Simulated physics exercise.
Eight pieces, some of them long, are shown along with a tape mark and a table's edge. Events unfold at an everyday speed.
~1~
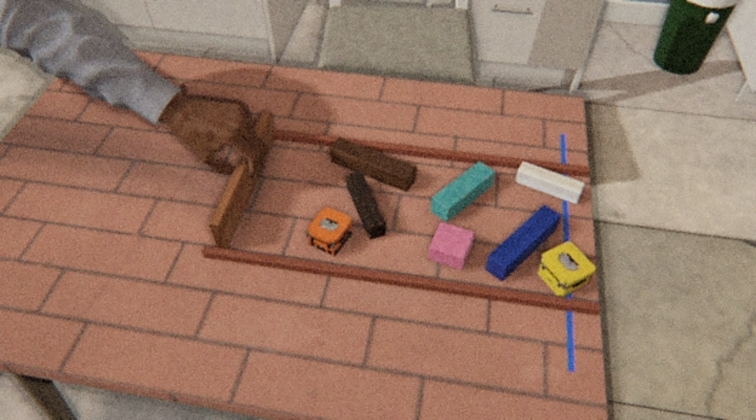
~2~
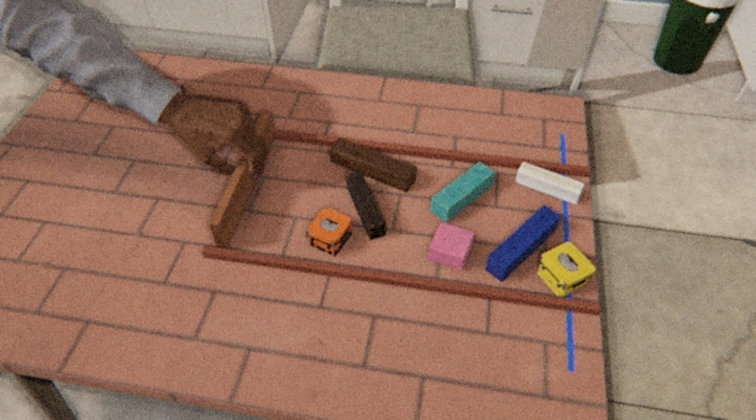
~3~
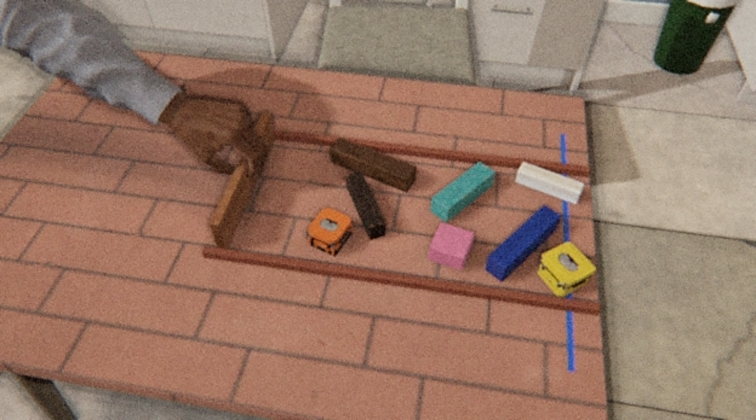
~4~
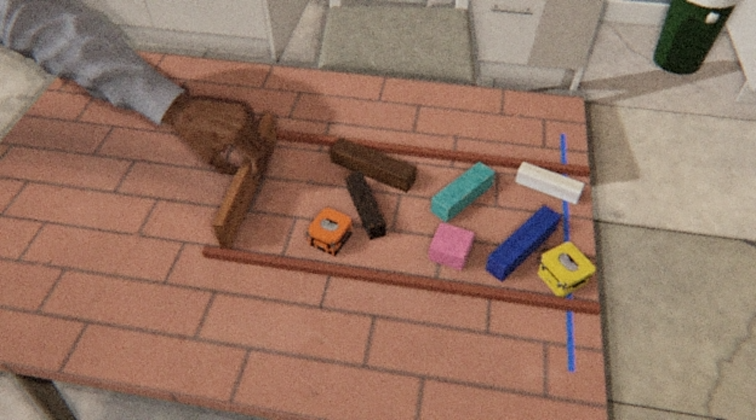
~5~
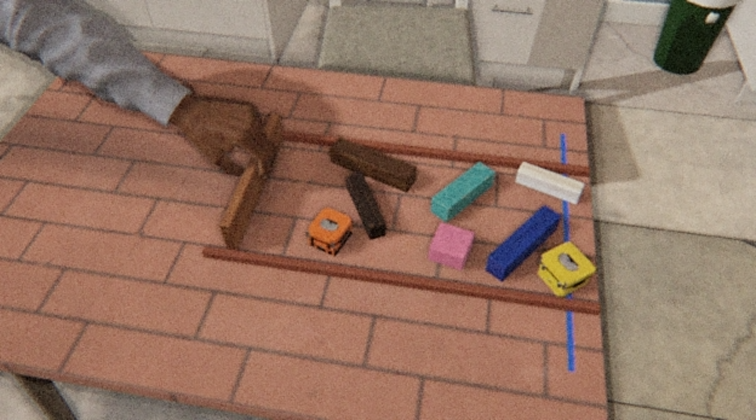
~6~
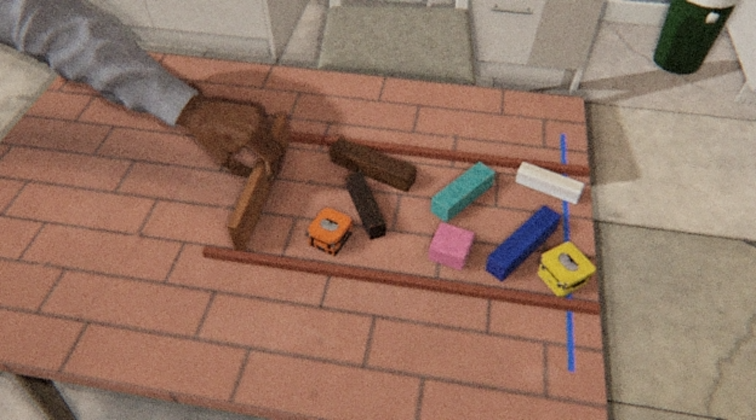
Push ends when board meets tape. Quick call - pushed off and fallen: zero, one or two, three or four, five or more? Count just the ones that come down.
Call: Five or more.
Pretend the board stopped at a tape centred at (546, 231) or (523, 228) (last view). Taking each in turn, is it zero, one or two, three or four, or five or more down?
Going one tape after another, I'd say 5 or more for the first and three or four for the second.
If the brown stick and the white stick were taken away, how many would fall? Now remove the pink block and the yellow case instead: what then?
The number is 3 for the first case and 4 for the second.
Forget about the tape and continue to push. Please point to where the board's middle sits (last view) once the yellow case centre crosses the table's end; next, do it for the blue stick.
The middle is at (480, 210) when it's the yellow case, and at (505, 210) when it's the blue stick.
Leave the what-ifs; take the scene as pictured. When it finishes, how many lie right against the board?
It touches 2.
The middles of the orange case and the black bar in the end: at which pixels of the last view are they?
(587, 267) and (593, 224), roughly.
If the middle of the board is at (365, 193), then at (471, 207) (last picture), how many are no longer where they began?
At the first place 4, at the second 7.
A little later, none off yet; yellow case at rest near (565, 270); white stick at rest near (549, 183); blue stick at rest near (524, 242).
When it is over, the number that fall off is five or more; down, brown stick, pink block, turquoise bar, blue stick, white stick and yellow case.
